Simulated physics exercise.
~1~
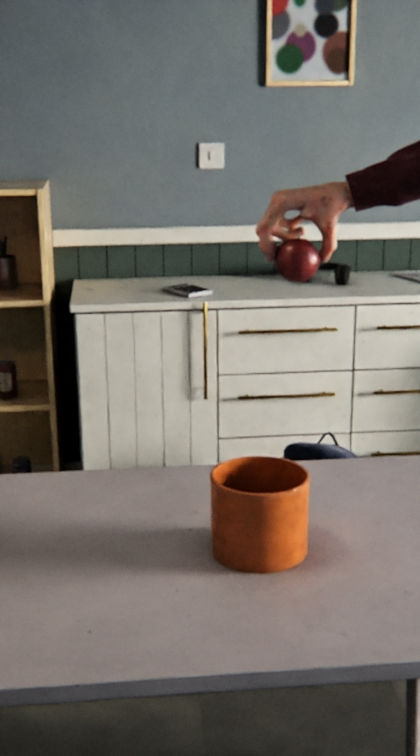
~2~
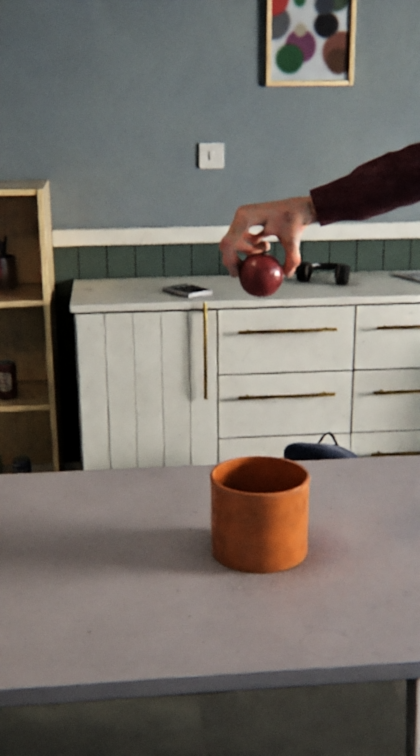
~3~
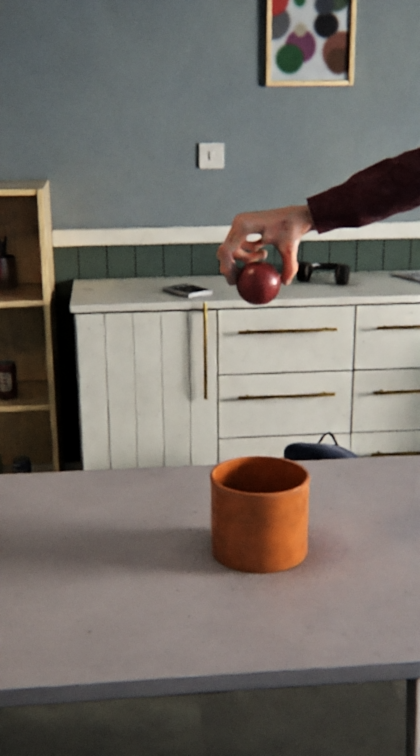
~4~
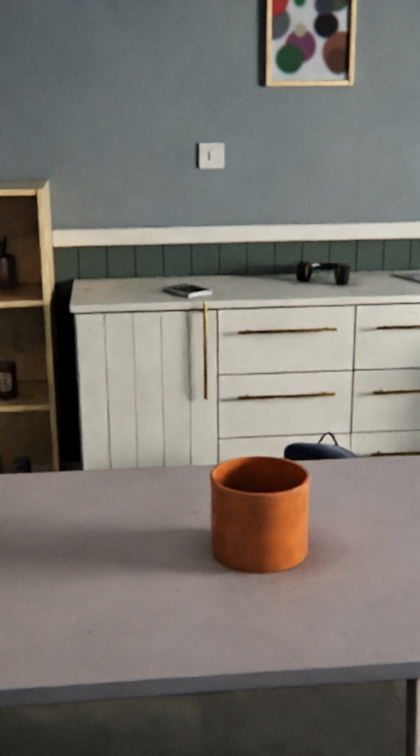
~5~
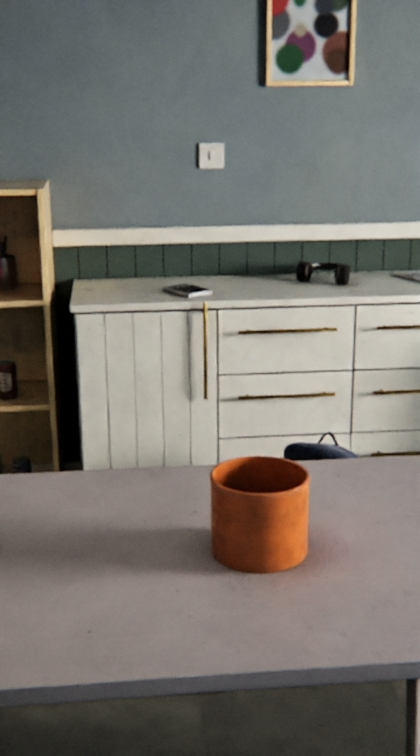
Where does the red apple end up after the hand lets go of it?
The red apple ends up inside the orange pot on the table, hidden from view by its sides.
In a room with pale drawers along the wall, a hand carried a dark red apple left above an orange pot on a table, lowered it slightly and let go. The apple landed inside the pot, out of sight, and the hand withdrew.
